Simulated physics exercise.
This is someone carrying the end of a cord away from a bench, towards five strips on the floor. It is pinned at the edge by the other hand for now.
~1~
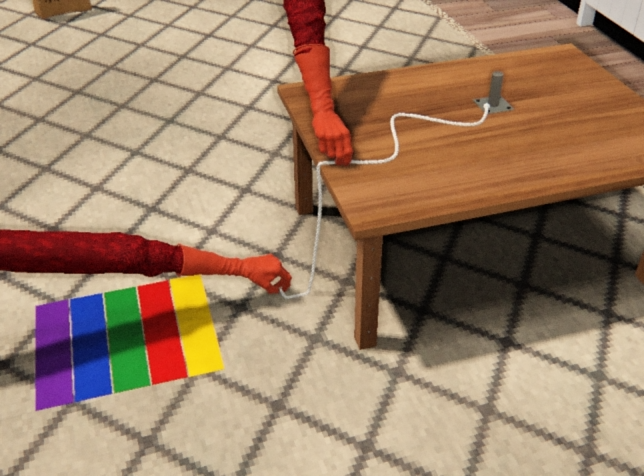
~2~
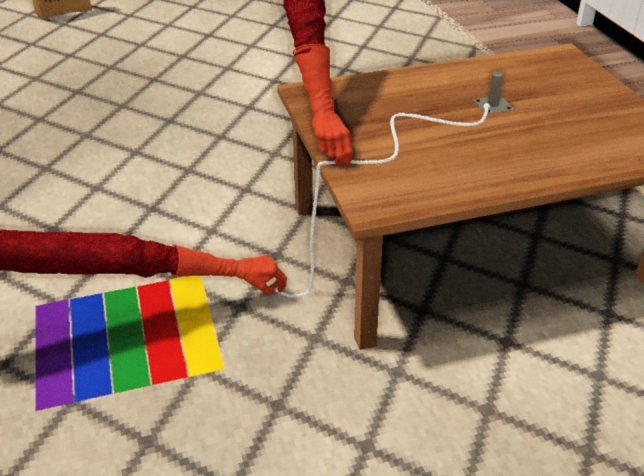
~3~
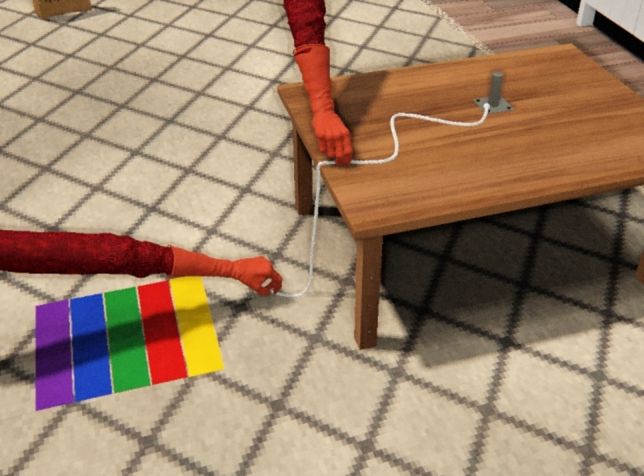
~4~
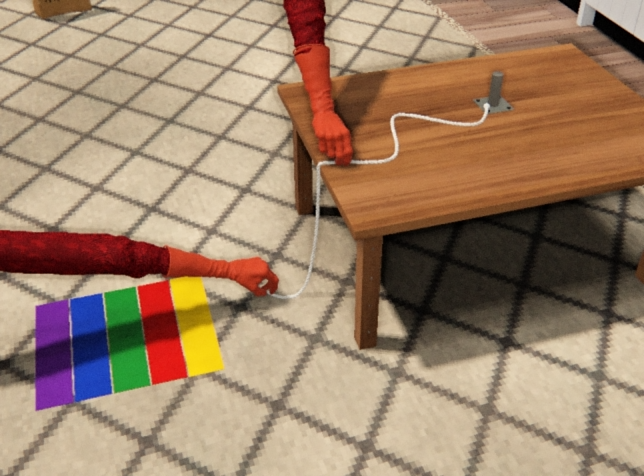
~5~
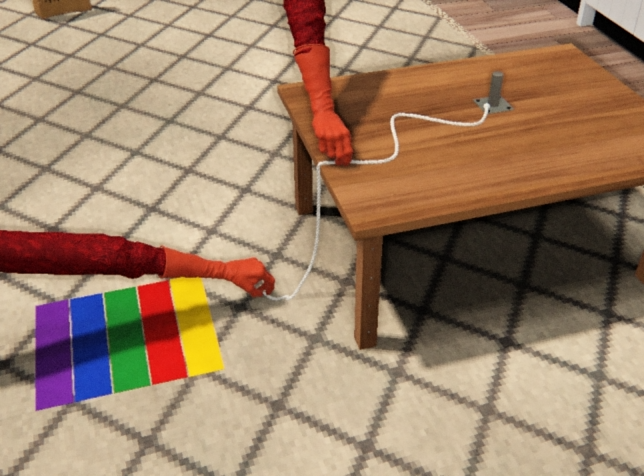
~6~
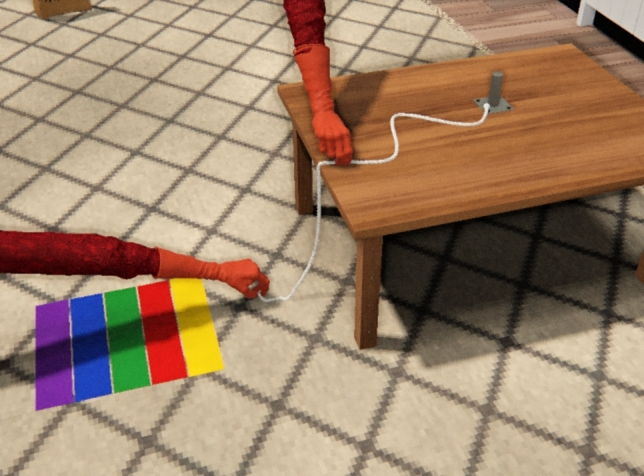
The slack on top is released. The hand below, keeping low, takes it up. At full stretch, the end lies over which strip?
Over the blue strip.
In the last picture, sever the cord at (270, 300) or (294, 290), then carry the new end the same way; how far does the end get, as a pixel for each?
Around (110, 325) for the first cut and around (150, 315) for the second.
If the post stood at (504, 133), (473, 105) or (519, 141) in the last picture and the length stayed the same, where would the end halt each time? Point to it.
In pixels, the answers are (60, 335), (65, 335) and (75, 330).
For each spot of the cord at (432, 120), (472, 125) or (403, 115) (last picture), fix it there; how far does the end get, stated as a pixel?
Near (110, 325), then (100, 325), then (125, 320).
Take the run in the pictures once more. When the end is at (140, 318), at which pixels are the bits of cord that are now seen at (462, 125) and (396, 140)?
Mark one about (438, 117), mark two about (335, 143).
Soon after, end near (140, 318); over green.
After that, end near (105, 325); over green.
At the stop, end near (84, 329); over blue. It halts on the blue strip.
